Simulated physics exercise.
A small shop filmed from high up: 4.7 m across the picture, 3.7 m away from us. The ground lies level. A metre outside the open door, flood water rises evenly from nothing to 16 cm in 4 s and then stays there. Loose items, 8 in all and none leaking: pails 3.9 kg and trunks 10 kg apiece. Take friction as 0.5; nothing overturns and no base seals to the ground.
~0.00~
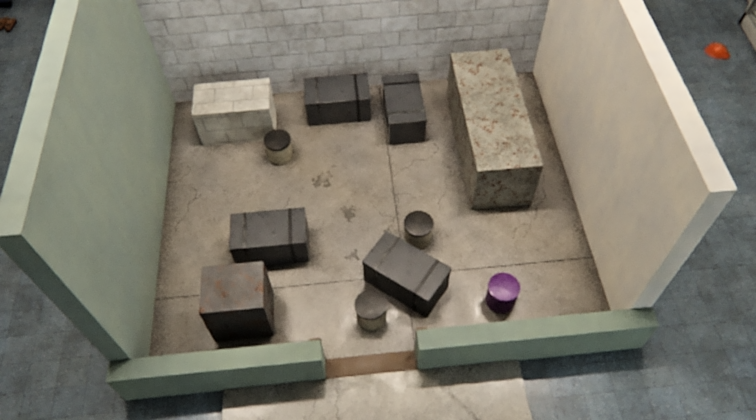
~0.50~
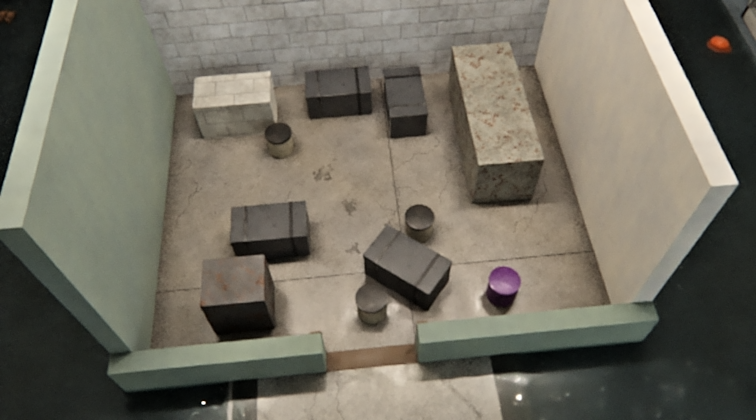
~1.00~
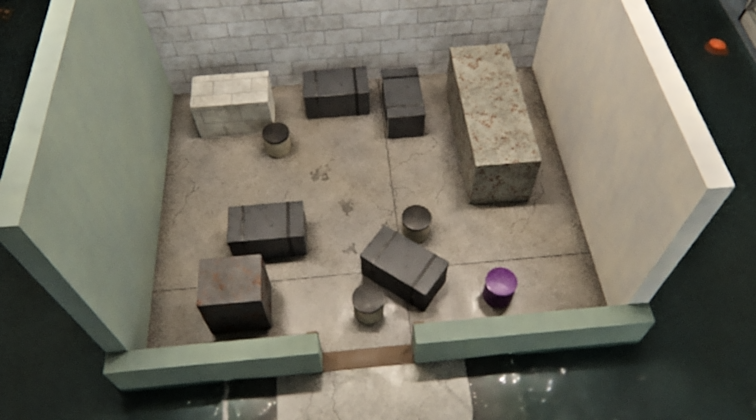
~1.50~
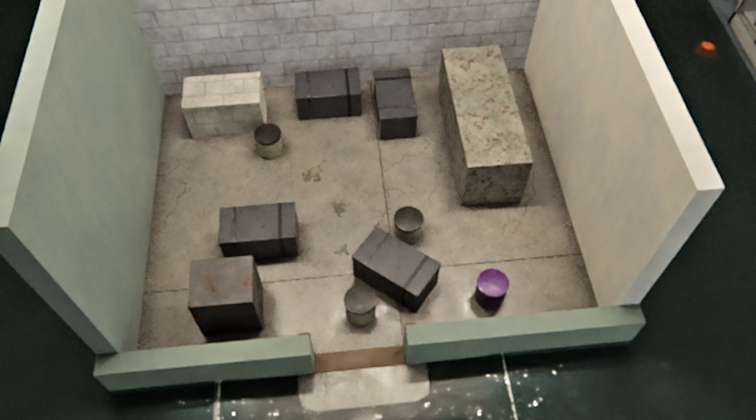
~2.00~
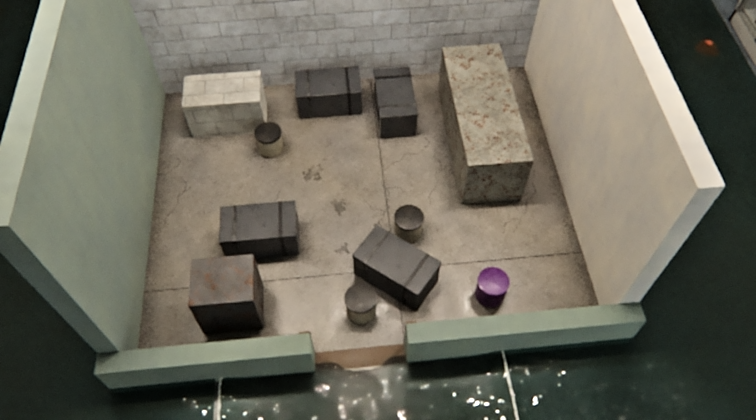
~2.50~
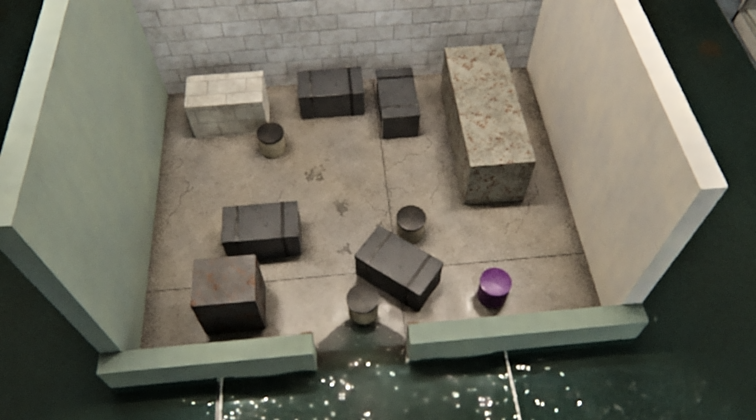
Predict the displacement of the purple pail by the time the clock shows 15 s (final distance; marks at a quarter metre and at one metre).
Purple pail barely shifts.
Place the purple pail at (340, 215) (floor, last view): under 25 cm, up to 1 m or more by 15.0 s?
It ends far away.
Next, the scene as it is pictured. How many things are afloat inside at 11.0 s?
At that moment 7.
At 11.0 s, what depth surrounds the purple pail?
About 2 cm.
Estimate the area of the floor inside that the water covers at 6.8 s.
Some 12 m2.
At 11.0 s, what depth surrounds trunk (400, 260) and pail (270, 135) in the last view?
Roughly 5 and 7 cm.
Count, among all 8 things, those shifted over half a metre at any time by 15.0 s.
4 of them.
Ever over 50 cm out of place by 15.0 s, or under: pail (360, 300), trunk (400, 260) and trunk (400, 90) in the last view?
In turn: Over, more, less.
After 3.5 s the purple pail is near (496, 282), 0.0 m from its start, aground; 0 afloat.
After 6.8 s the purple pail is near (496, 282), 0.0 m from its start, aground; 0 afloat.
After 11.0 s the purple pail is near (496, 282), 0.0 m from its start, aground; 7 afloat.
After 15.0 s the purple pail is near (496, 282), 0.0 m from its start, aground; 7 afloat.
